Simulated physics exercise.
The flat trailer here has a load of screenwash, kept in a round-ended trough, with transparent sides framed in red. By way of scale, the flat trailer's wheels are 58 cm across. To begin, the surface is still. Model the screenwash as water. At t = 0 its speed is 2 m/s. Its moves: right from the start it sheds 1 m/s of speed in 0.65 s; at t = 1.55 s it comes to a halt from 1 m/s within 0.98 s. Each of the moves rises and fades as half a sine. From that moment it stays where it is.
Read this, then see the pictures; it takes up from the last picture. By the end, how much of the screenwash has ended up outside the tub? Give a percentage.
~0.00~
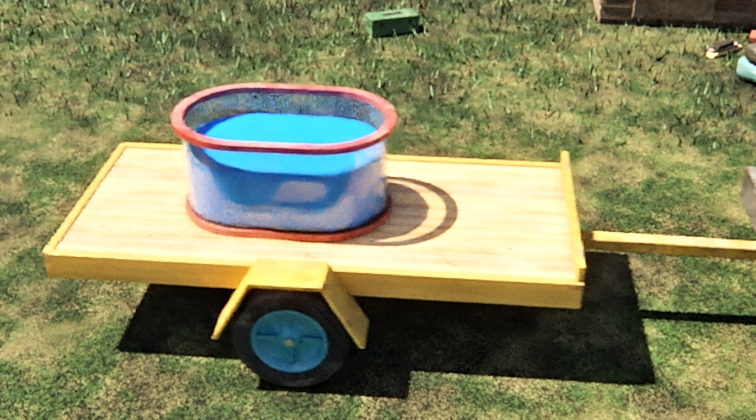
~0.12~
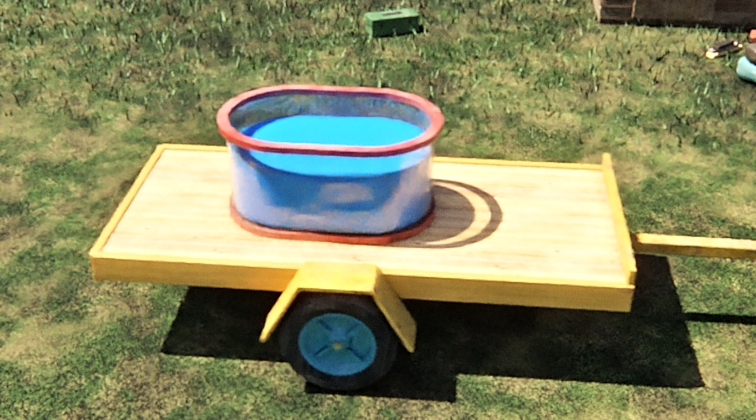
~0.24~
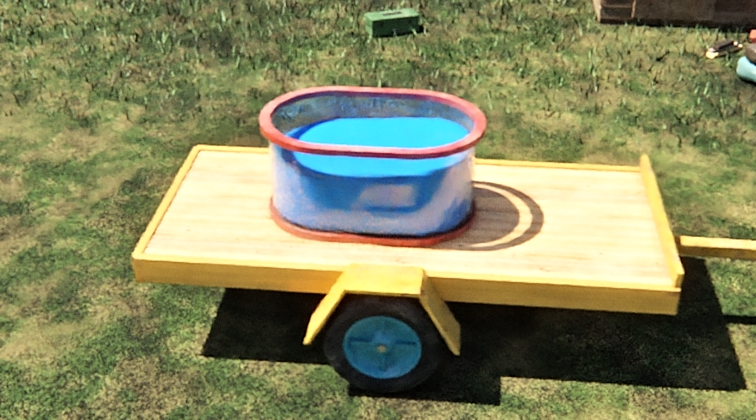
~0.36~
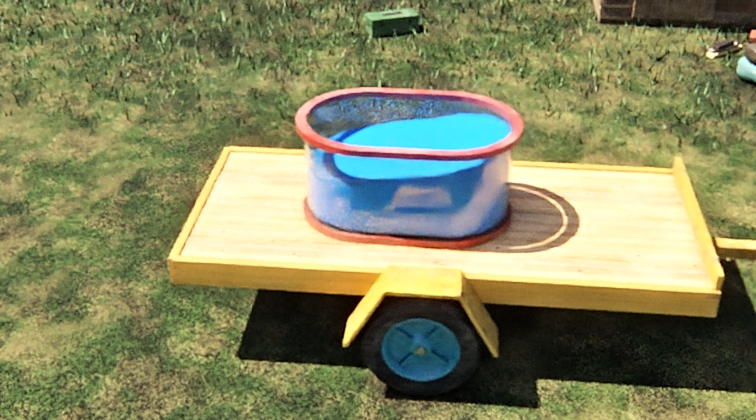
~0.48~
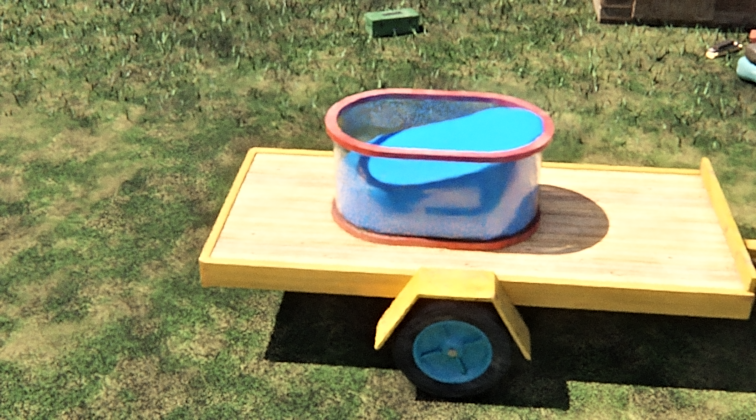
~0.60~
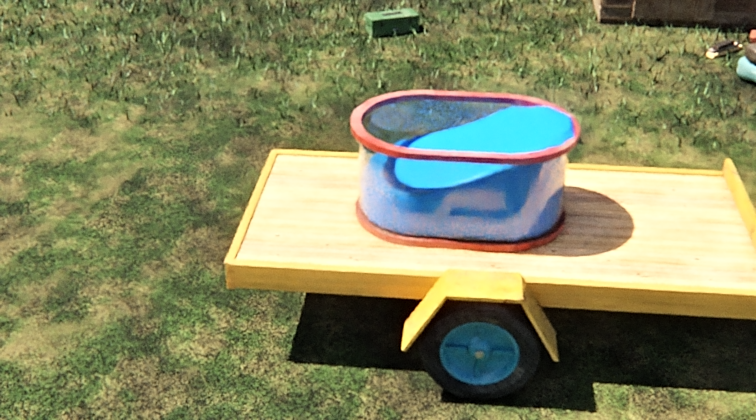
Close to 3 per cent.
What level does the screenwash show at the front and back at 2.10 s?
At that moment it stands around 46 cm in front and around 22 cm behind.
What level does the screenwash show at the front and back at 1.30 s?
Heights: Front 24 cm, then back 50 cm.
After 1.30 s the surface is 23 cm up at the front and 49 cm at the back; nothing has left.
After 2.10 s the surface is 46 cm up at the front and 22 cm at the back; 1 per cent is out, mostly over the front, some over the back.
After 3.10 s the surface is 33 cm up at the front and 30 cm at the back; 3 per cent is out, over the front.
After 5.51 s 3 per cent is out, over the front, 6 of 211 litres.
